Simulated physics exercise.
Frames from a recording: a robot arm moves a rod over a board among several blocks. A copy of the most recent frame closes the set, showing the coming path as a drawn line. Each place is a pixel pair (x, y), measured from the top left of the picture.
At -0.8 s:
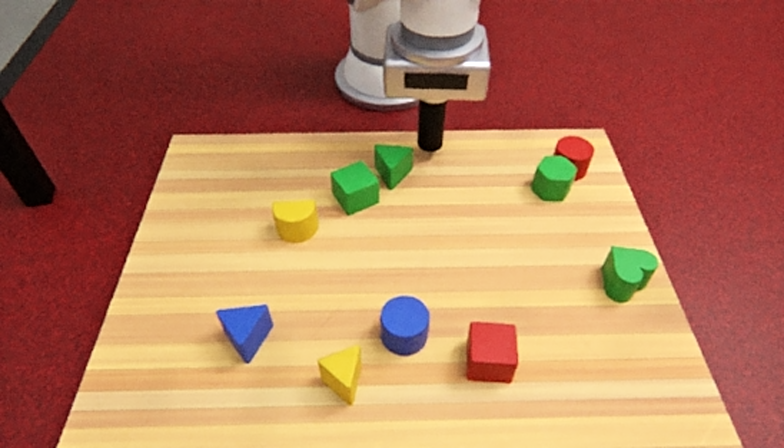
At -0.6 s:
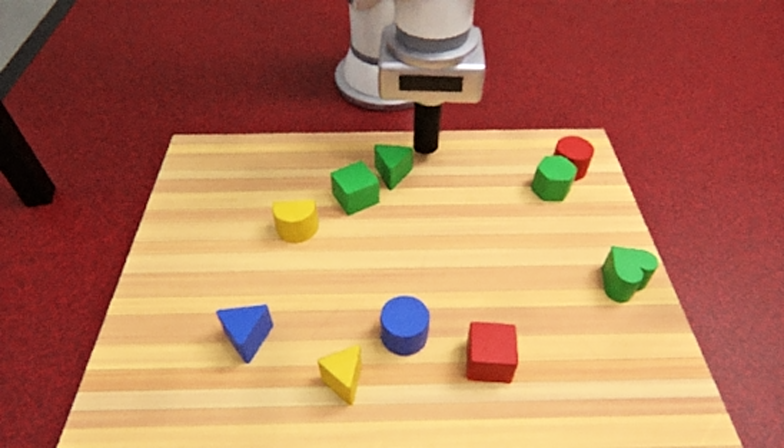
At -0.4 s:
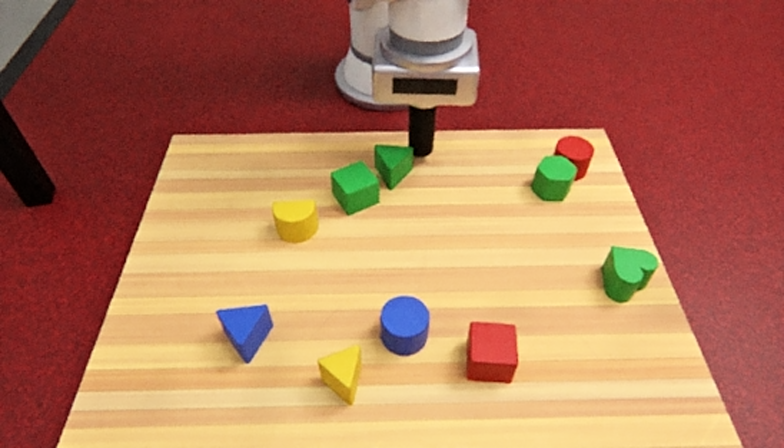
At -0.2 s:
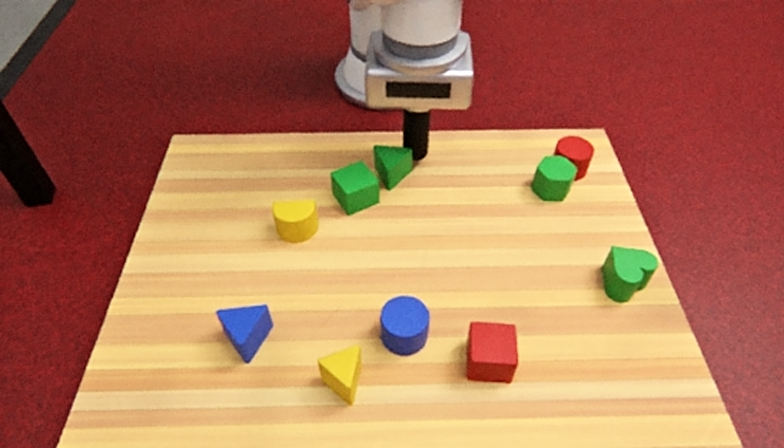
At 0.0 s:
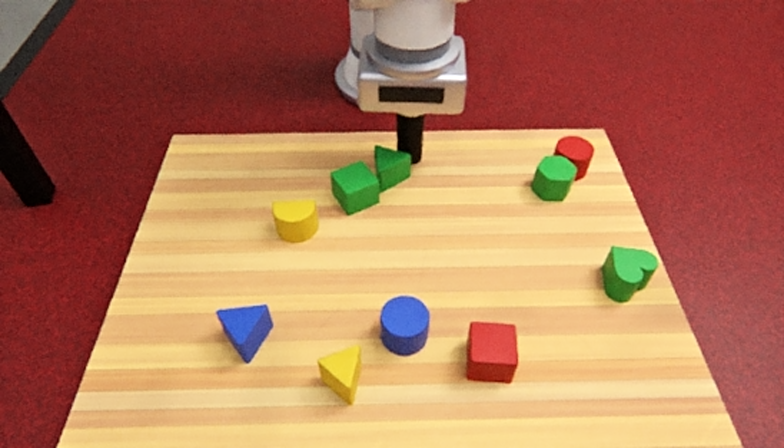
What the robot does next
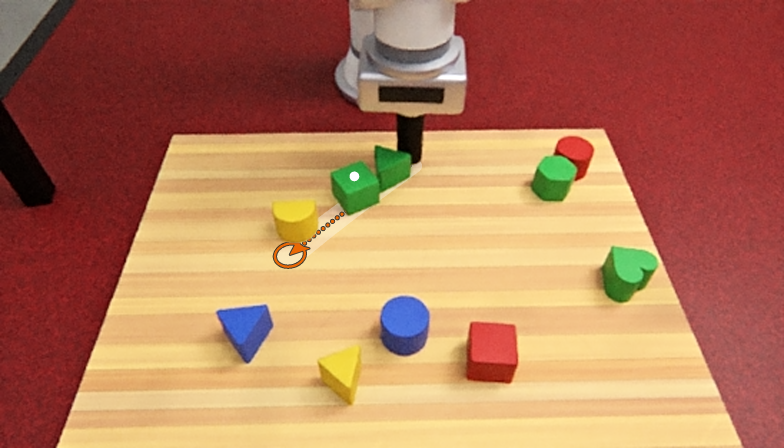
At the start, a robot arm holds a dark rod at the far edge of a wooden board scattered with red, green, blue and yellow blocks. The rod moves slightly left and a little nearer the viewer, reaching the green triangular block and nudging it slightly left, while the other blocks stay still.
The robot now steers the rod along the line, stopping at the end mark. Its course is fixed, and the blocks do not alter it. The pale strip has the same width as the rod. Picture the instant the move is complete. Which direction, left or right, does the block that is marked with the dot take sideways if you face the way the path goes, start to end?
It's pushed right.
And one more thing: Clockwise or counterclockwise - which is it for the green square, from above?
I'd predict that, seen from above, the green square rotates clockwise.
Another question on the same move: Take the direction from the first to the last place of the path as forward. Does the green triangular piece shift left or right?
Pushed left.
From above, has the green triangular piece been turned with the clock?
I'd say no.
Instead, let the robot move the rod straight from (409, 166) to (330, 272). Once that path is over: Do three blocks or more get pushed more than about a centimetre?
I expect not.
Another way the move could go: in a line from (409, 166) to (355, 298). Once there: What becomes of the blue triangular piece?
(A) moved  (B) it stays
B.
Drawn move, straight from (409, 166) to (290, 255); the dot is on the green square.
What follows on the original path. One third of the way, rod (372, 183); yellow D-shaped block (288, 211); green square (328, 188), turned 25° clockwise; green triangular piece (360, 188).
Two thirds of the way, rod (331, 213); yellow D-shaped block (258, 218), turned 55° anticlockwise; green square (295, 196), turned 55° clockwise; green triangular piece (338, 220), turned 40° anticlockwise.
At the end, rod (288, 246); yellow D-shaped block (257, 218), turned 60° anticlockwise; green square (288, 196), turned 70° clockwise; green triangular piece (333, 228), turned 70° anticlockwise.
